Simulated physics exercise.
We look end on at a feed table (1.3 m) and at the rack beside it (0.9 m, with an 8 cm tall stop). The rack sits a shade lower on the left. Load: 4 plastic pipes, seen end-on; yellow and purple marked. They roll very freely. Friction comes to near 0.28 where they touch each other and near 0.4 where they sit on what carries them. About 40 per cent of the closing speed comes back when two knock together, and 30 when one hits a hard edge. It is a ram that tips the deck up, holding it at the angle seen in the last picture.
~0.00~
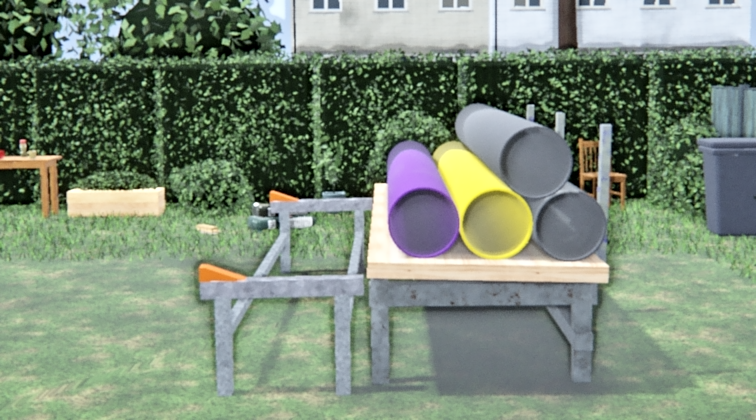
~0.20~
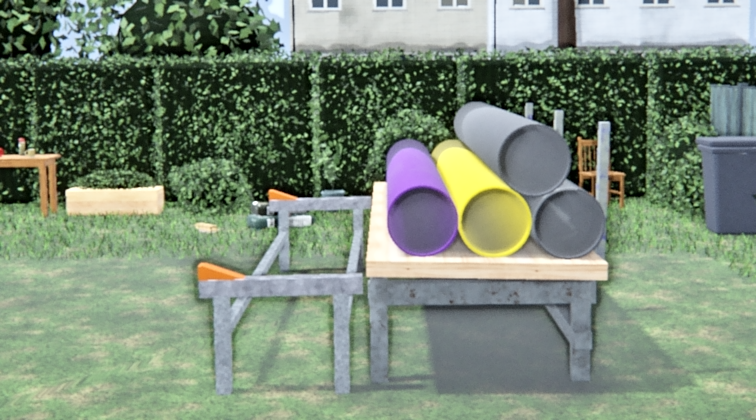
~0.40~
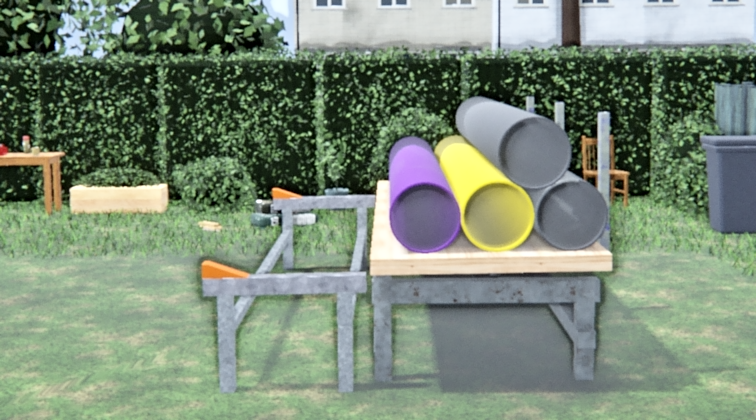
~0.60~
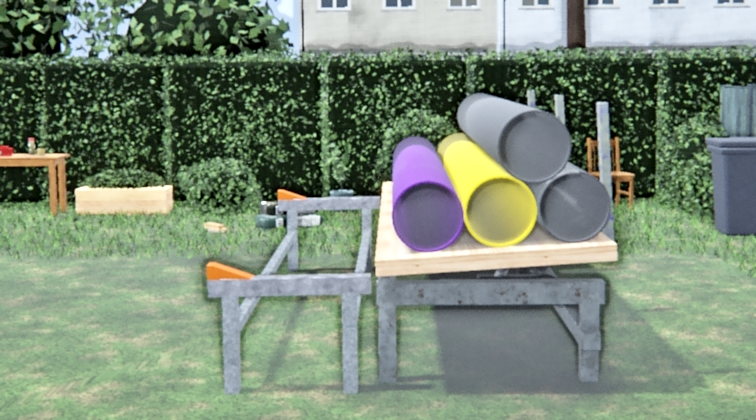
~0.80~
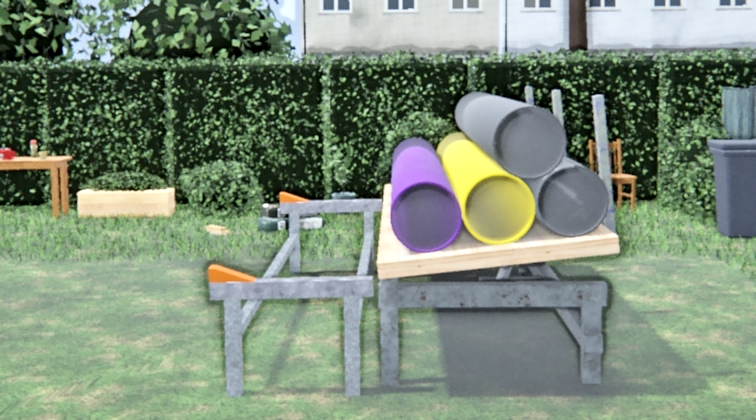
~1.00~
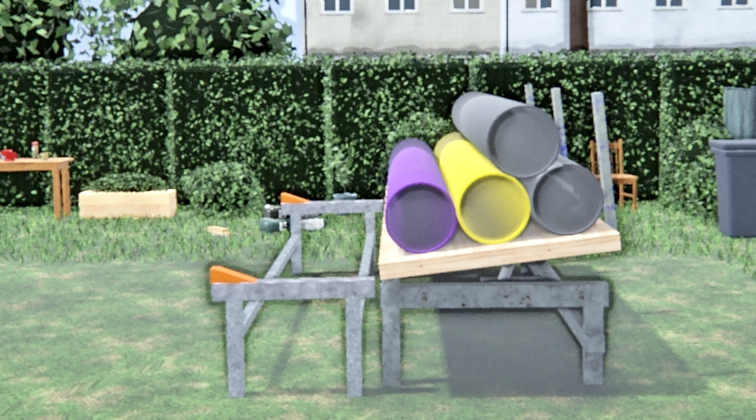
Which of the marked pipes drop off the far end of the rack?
The yellow pipe is held back, the purple clears the end stop.
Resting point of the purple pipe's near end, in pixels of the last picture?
It ends up close to (18, 365).
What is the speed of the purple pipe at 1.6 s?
About 0.5 m/s.
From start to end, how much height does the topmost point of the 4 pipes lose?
45 cm.
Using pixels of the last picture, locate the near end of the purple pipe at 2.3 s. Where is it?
Position: About (286, 246).
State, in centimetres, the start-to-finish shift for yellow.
The yellow one shifted 140.
By 1.6 s, yellow is on the deck, 45 cm from the hinge, rolling left; purple is on the deck, 5 cm from the hinge, rolling left; 0 lost over the end.
By 2.3 s, yellow is on the rack, 85 cm from the rack's far end, rolling left; purple is on the rack, 45 cm from the rack's far end, rolling left; 0 lost over the end.
By 3.1 s, yellow is on the rack, 30 cm from the rack's far end, rolling left; purple is beyond the stop and falling; 1 lost over the end.
Finally (5.9 s), yellow is on the rack, 30 cm from the rack's far end; purple is over the stop, on the ground; 2 lost over the end.
